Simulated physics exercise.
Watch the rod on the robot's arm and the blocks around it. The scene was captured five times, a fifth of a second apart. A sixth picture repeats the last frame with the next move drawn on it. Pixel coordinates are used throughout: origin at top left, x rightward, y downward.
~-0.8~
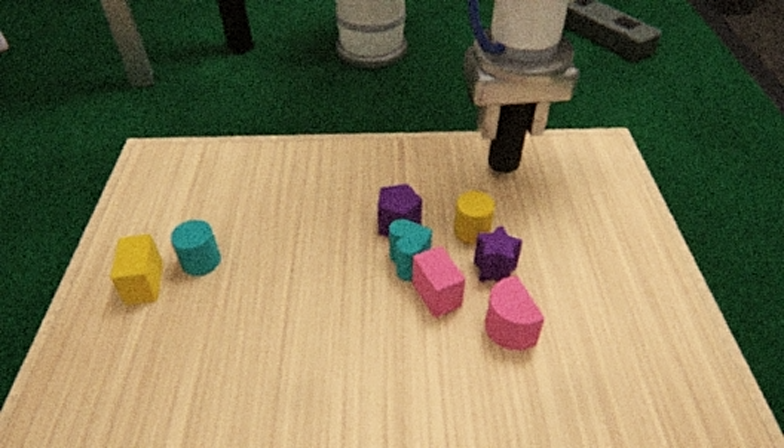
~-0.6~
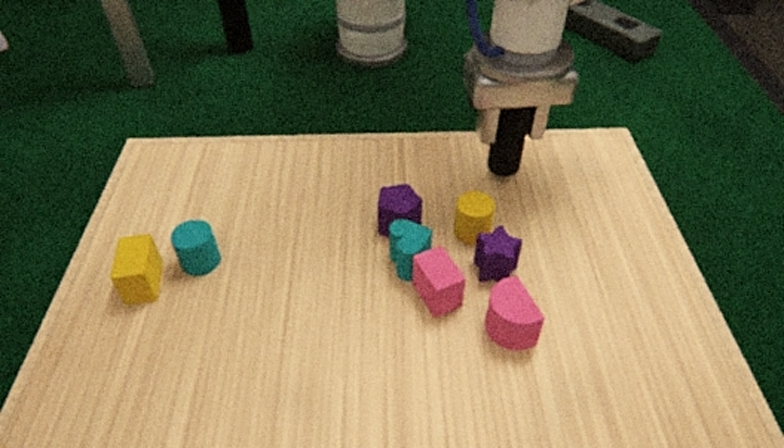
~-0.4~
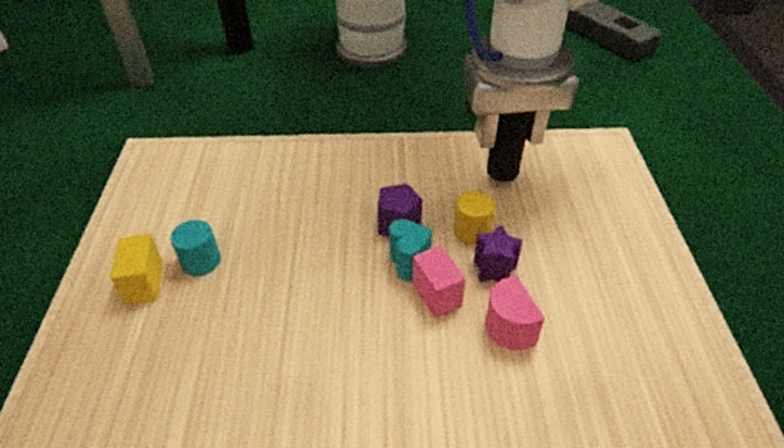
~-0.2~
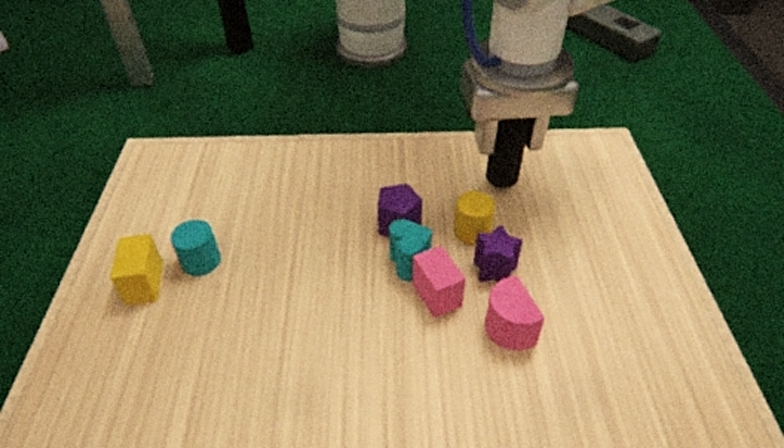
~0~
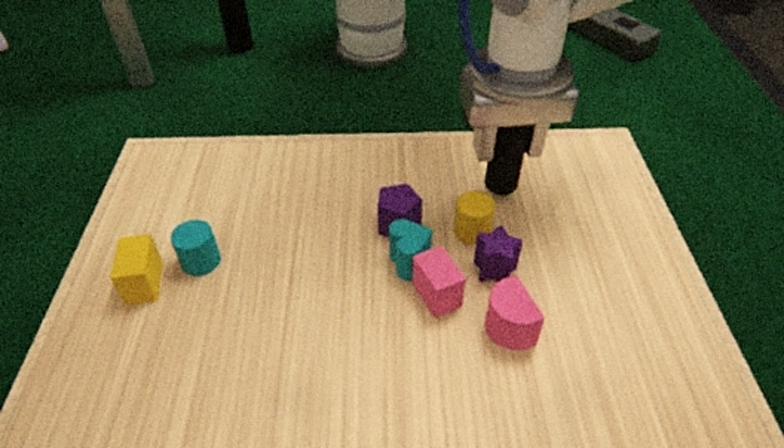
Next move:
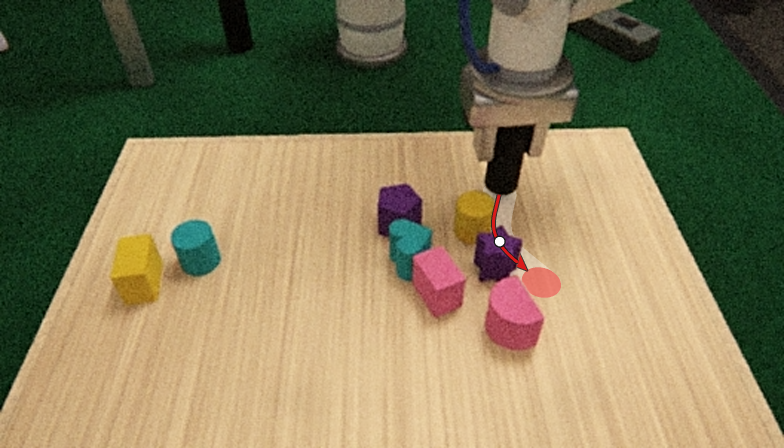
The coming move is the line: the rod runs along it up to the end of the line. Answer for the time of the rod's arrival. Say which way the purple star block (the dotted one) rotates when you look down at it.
From above, the turn goes clockwise.
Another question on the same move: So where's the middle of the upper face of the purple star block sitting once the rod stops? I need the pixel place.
By then it is at (512, 261).
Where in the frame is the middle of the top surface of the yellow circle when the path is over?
At (466, 218).
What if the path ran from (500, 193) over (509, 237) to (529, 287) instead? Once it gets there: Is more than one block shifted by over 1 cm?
No
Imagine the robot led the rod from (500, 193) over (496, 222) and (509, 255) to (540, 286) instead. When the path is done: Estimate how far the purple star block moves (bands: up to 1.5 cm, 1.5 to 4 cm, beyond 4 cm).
Its final spot will lie 1.5 to 4 cm from the current one.
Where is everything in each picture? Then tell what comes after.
The first picture shows lower end of the rod at (504, 163), tops of blocks, pink oblong at (439, 267), yellow circle at (476, 203), purple star block at (500, 242), pink D-shaped block at (515, 301).
The second picture shows rod at (503, 167), blocks as before.
The third picture shows rod at (503, 171), blocks as before.
The fourth picture shows rod at (502, 177), blocks as before.
The fifth picture shows rod at (501, 184), pink oblong at (439, 267), yellow circle at (476, 203), purple star block at (500, 242), pink D-shaped block at (515, 301).
The drawn path runs from (500, 193) via (494, 222) and (507, 253), ending at (541, 282); the dot is on the purple star block.
What follows on the original path. One third of the way, rod at (495, 213); yellow circle at (470, 210).
Two thirds of the way, rod at (509, 244); yellow circle at (466, 218); purple star block at (501, 254), turned 25° clockwise.
At the end, rod at (544, 273); pink oblong not moved; yellow circle at (466, 218); purple star block at (512, 261), turned 95° clockwise; pink D-shaped block at (512, 304).
